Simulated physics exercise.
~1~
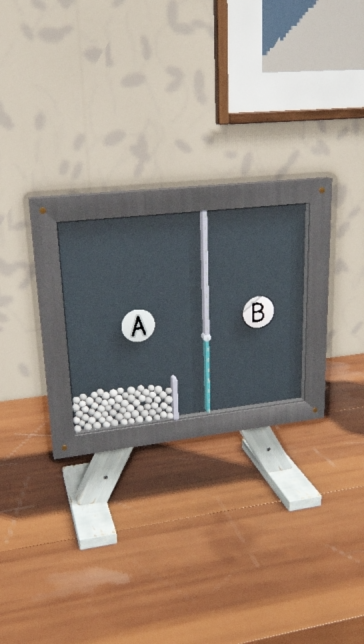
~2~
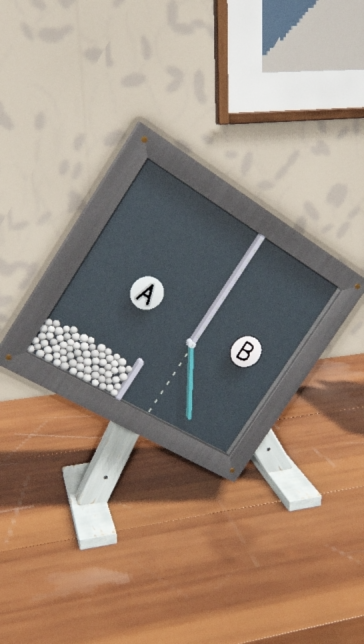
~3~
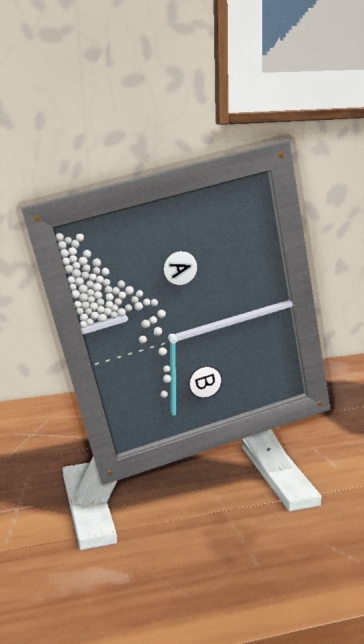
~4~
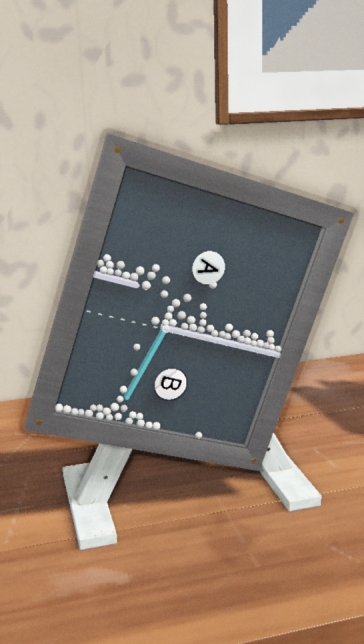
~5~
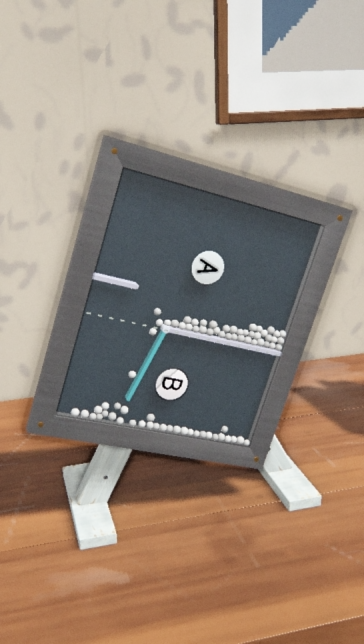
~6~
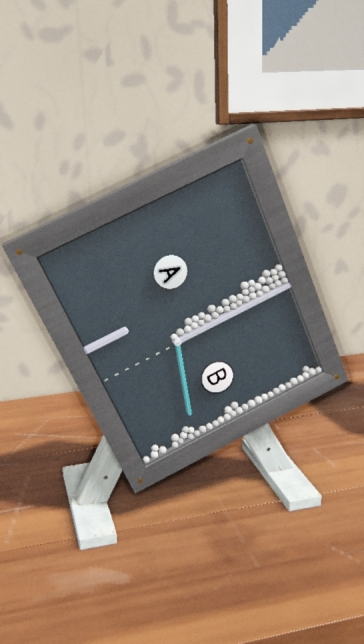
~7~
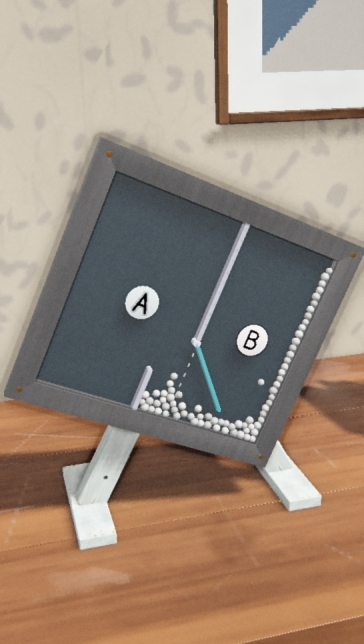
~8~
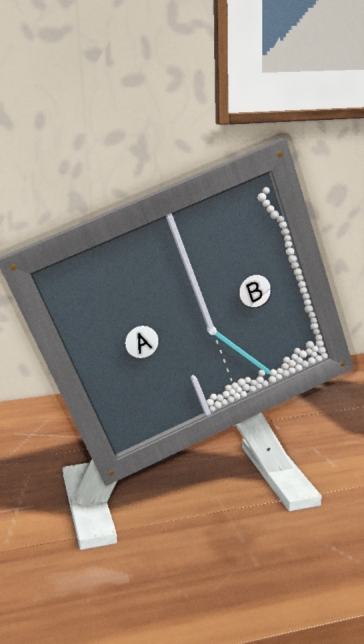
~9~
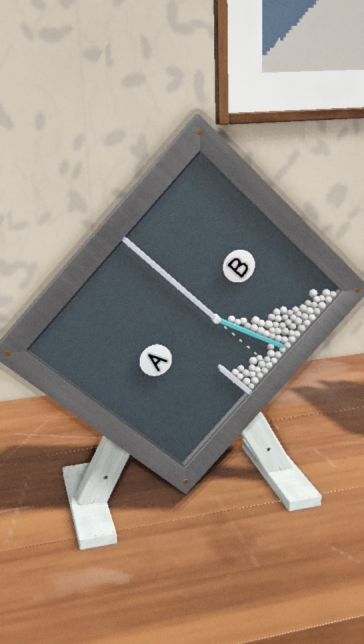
At the start, a framed, dark-backed case stands on a wooden table, with small white balls heaped at the lower left of side A. The case turns clockwise past a quarter turn, and the balls slide along and begin spilling past the turquoise flap into side B. Some settle on the pale divider while others gather along the edge below. The case then swings back anticlockwise, and the balls run down toward the corner beneath B as the flap swings across. It ends tilted the other way, with most balls piled at the right in B and a smaller share in A.
